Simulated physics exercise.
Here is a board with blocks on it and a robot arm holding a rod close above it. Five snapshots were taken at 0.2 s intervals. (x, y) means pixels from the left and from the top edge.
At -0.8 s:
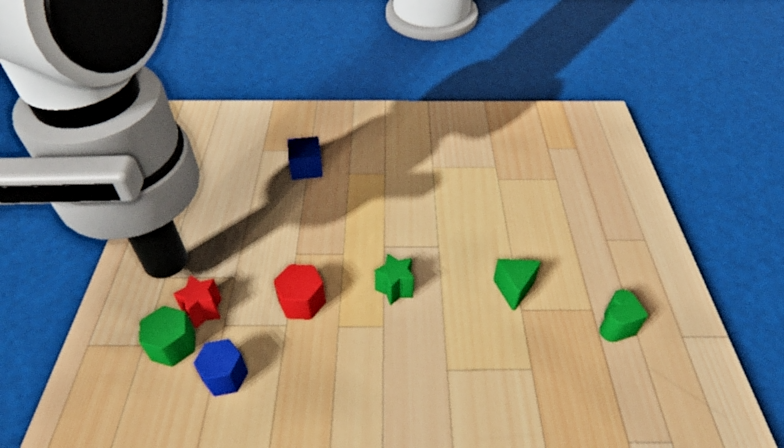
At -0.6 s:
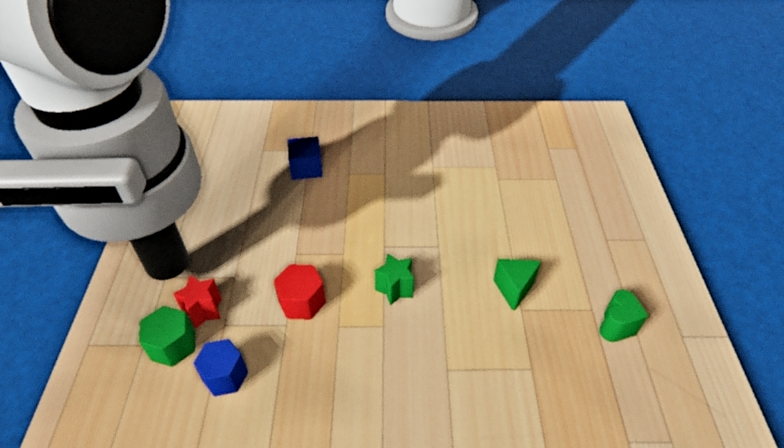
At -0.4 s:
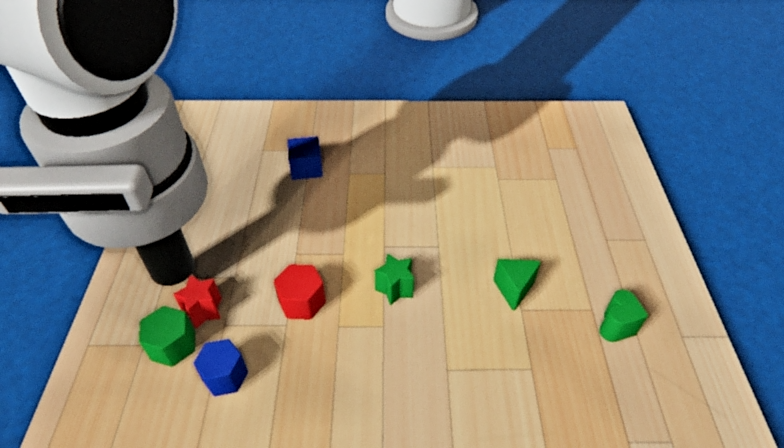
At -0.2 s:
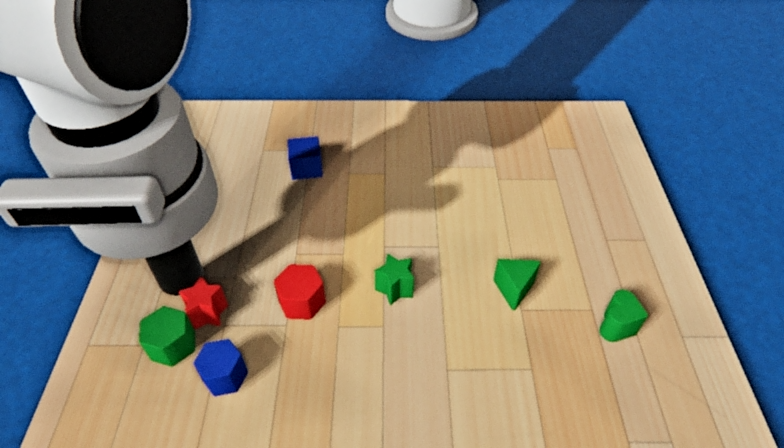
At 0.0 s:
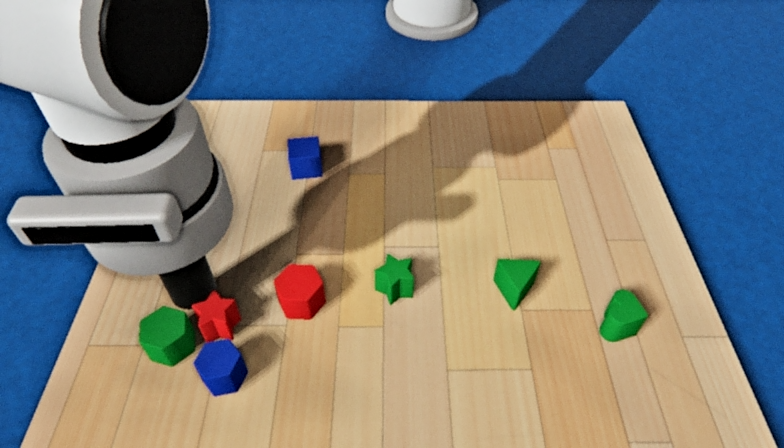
A robot arm eased its dark rod a short way down and to the right over a wooden board, nudging the red star slightly the same way while the other blocks stayed still.
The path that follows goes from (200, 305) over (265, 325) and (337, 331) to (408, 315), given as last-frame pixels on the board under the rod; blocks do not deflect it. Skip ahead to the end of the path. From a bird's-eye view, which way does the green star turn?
From above, the green star will be seen to turn anti-clockwise.
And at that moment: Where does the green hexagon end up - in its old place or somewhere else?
It is left in place.
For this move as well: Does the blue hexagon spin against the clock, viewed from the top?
In short: No.
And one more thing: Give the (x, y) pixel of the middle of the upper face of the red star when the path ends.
My estimate: (276, 347).
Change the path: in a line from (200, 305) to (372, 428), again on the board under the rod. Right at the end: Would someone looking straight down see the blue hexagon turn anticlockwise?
No, that is not how it ends up.
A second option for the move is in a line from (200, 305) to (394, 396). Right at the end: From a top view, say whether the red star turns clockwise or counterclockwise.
If we look at it from overhead, the red star pivots clockwise.
What follows on the original path. One third of the way, rod at (261, 311); red star at (268, 340), turned 35° clockwise; blue hexagon at (223, 363), turned 30° clockwise.
Two thirds of the way, rod at (337, 317); red star at (276, 347), turned 65° clockwise; blue hexagon at (223, 363), turned 30° clockwise; red hexagon at (327, 274), turned 70° anticlockwise.
At the end, rod at (409, 301); green hexagon still; red star at (276, 347), turned 65° clockwise; blue hexagon at (223, 363), turned 30° clockwise; red hexagon at (328, 274), turned 70° anticlockwise; green star at (406, 264), turned 50° anticlockwise.
